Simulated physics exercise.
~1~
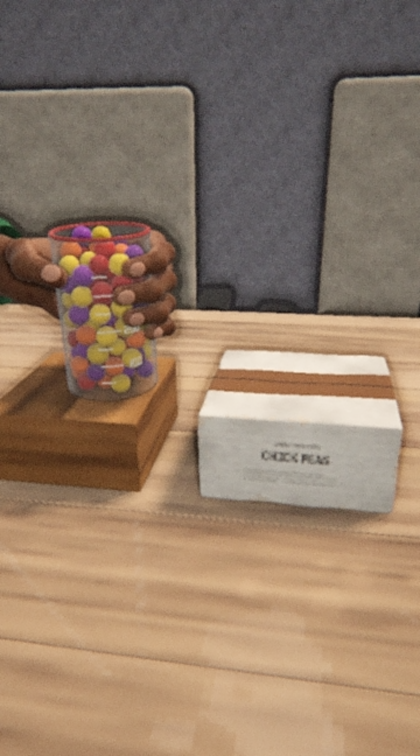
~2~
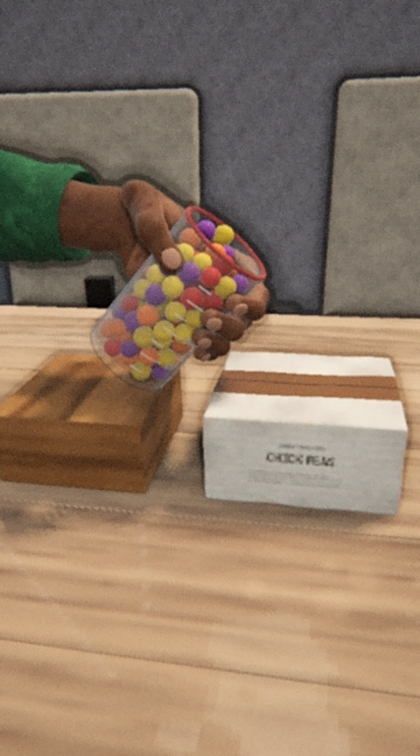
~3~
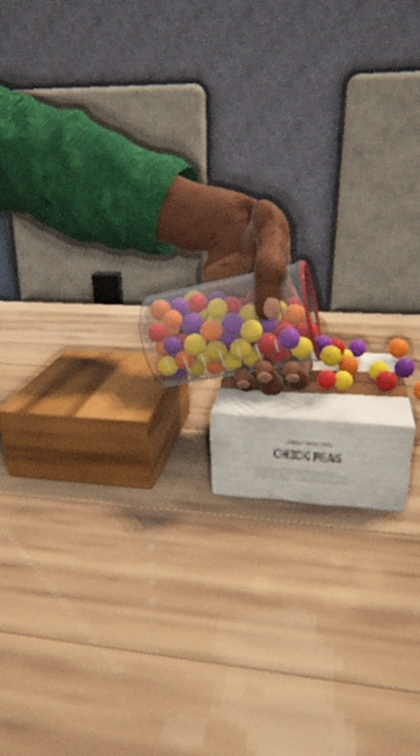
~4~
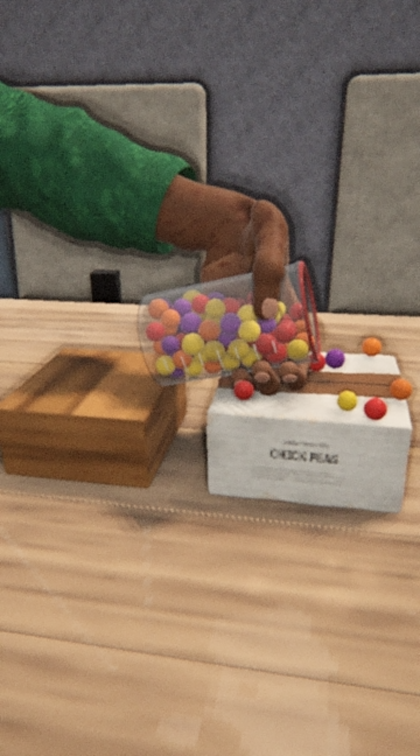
A clear beaker of colourful balls is lifted from a wooden block by a hand in a green sleeve, tilted rightward and laid against a white box labelled chick peas, where a few balls spill onto the box while most stay inside.
